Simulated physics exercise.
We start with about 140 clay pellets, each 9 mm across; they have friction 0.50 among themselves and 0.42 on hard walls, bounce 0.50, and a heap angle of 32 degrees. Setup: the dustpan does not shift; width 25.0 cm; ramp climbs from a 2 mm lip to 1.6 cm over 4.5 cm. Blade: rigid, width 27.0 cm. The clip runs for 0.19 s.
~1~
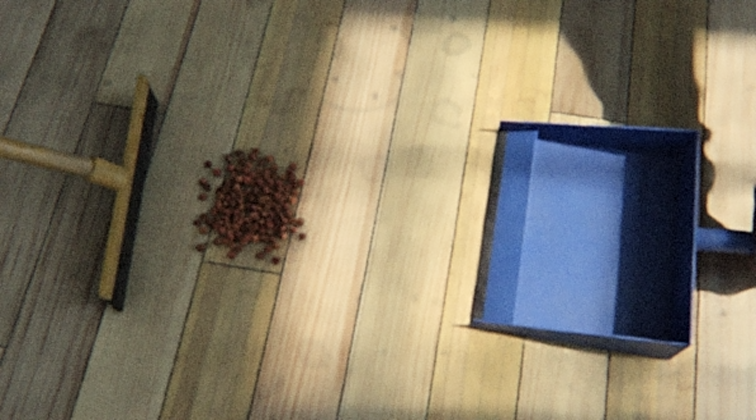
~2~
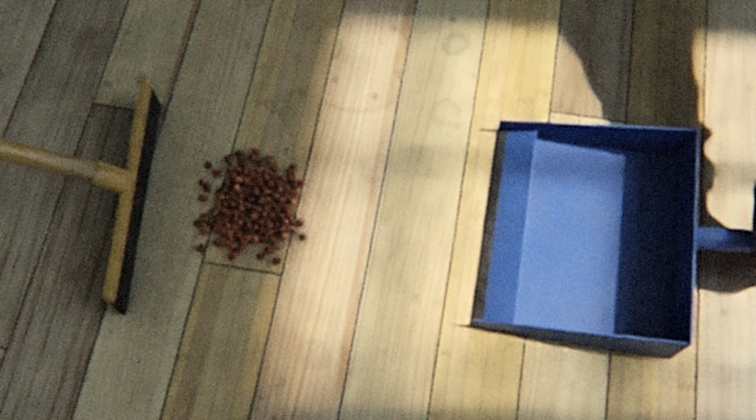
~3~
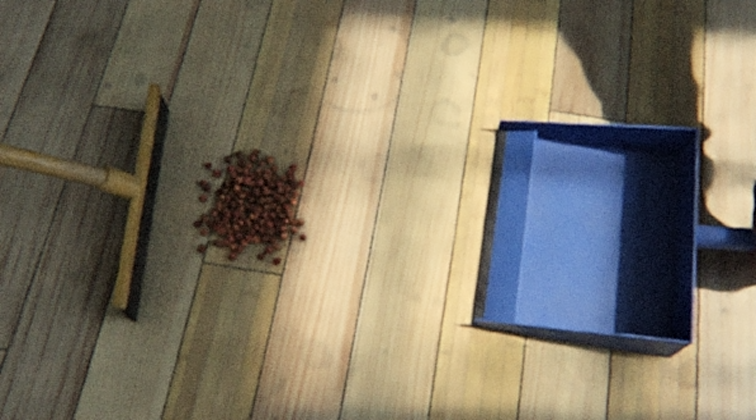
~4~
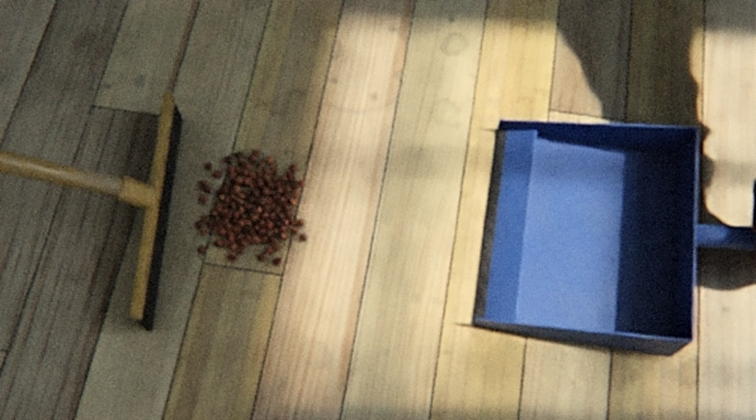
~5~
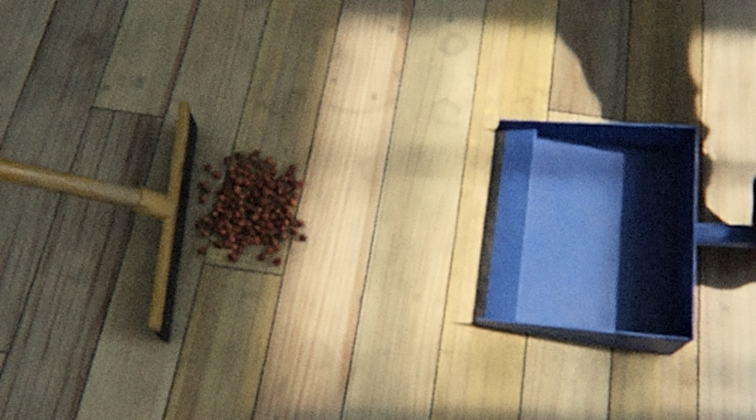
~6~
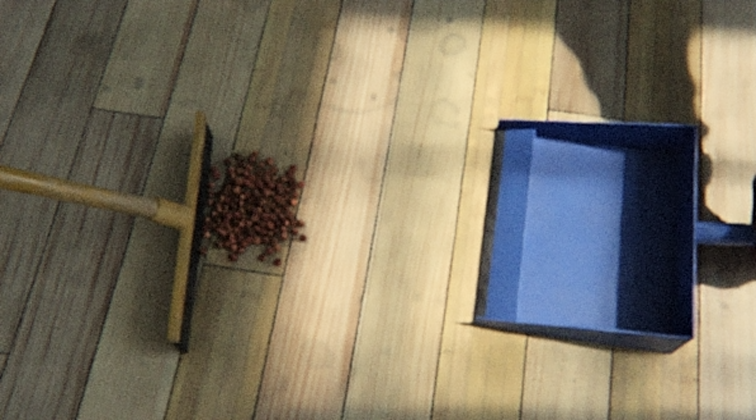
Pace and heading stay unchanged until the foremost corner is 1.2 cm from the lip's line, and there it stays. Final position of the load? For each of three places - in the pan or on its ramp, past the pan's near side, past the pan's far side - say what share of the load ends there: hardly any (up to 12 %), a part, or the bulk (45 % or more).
Pan: Hardly any; near side: A part; far side: Hardly any.
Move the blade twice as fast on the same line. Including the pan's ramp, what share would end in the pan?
In that case roughly 15 percent.
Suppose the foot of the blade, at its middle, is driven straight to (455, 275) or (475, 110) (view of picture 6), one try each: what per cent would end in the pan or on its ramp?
Roughly 20 % and 25 %.
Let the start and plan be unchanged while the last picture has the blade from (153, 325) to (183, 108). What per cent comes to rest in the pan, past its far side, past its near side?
Per cent by place - pan 0, far side 0, near side 20.
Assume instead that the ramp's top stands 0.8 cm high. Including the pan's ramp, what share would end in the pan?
It would be near 5 per cent.
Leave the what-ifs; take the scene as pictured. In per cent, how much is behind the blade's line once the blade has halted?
Around 40 per cent.
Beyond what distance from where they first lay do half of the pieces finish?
That distance is close to 26 cm.
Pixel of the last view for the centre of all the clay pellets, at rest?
At about (461, 261).
Then, 0.26 s after the last picture, middle of the blade 18 cm from the lip; 0 % over the lip, far side 0 %, near side 10 %.
Then, 0.43 s after the last picture, middle of the blade 8 cm from the lip; 0 % over the lip, far side 0 %, near side 15 %.
Then, 0.72 s after the last picture, middle of the blade 3 cm from the lip; 0 % over the lip, far side 0 %, near side 25 %.
In the end, pan 0 %, near side 25 %, far side 0 %, in front of the lip or behind the blade 75 %.
